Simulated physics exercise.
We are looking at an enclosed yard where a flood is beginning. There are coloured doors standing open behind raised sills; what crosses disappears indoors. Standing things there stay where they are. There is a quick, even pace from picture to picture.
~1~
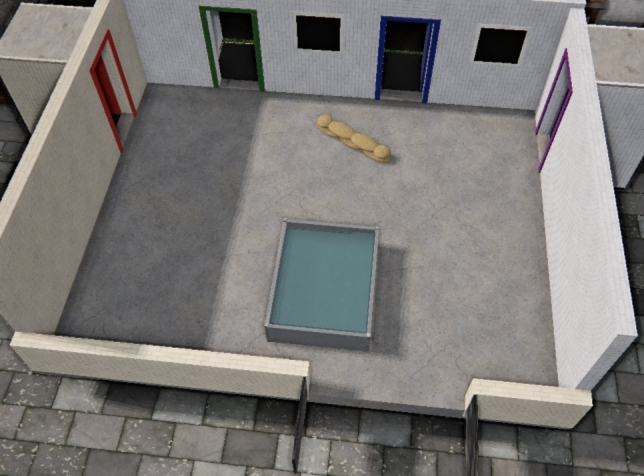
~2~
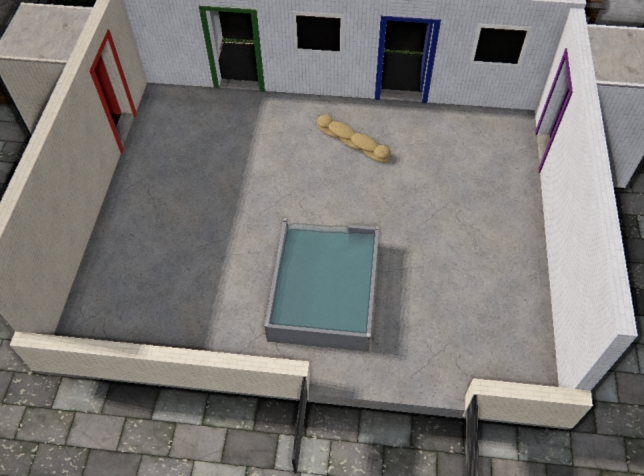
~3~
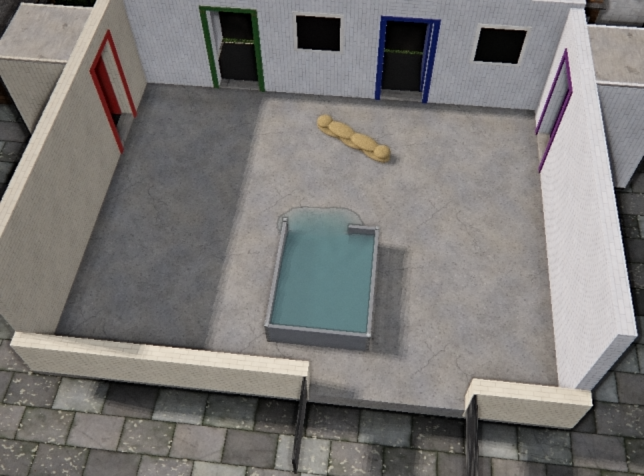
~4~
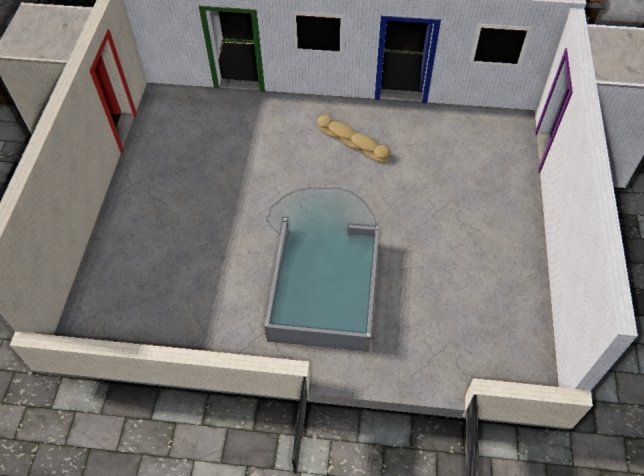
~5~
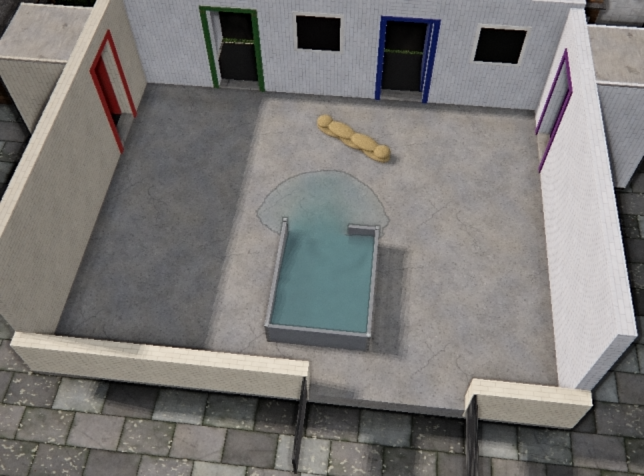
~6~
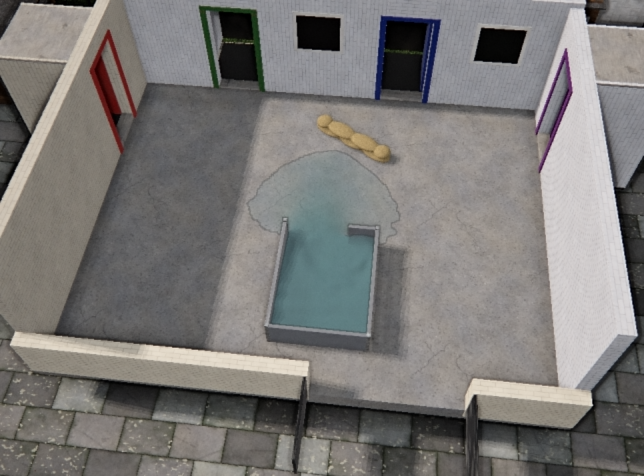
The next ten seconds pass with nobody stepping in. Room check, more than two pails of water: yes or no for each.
Red door, no; blue door, no; green door, yes; purple door, no.
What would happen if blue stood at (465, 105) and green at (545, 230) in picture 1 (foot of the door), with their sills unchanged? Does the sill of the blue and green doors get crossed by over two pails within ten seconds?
The blue door falls short, while the green door falls short.
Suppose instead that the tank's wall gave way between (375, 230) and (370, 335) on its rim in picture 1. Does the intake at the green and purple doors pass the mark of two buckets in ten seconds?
Taking them in order, the green one misses the mark, then the purple one misses the mark.
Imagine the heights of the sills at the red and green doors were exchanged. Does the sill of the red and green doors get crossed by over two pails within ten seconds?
Result: Red door ends up above the limit; green door comes in below.
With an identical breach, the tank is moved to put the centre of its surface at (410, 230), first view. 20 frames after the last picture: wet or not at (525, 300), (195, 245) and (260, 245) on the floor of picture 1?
In the order asked: Not reached, not reached, not reached.
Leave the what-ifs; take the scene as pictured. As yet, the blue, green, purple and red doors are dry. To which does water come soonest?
The answer here is the green door.
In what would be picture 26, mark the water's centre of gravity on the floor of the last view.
The water's centre sits above (301, 195).
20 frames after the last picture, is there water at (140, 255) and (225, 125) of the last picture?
First spot spared, second spot soaked.
A moment on, water covers 15 % of the floor; the red door not reached, the blue door not reached, the green door not reached, the purple door not reached.
Next, water covers 20 % of the floor; the red door not reached, the blue door not reached, the green door wet at the sill, nothing in, the purple door not reached.
Then, water covers 35 % of the floor; the red door wet at the sill, nothing in, the blue door not reached, the green door over two buckets in, the purple door not reached.
Later, water covers 45 % of the floor; the red door wet at the sill, nothing in, the blue door wet at the sill, nothing in, the green door far over two buckets in, the purple door wet at the sill, nothing in.
In the end, water covers 70 % of the floor; the red door wet at the sill, nothing in, the blue door wet at the sill, nothing in, the green door far over two buckets in, the purple door wet at the sill, nothing in.
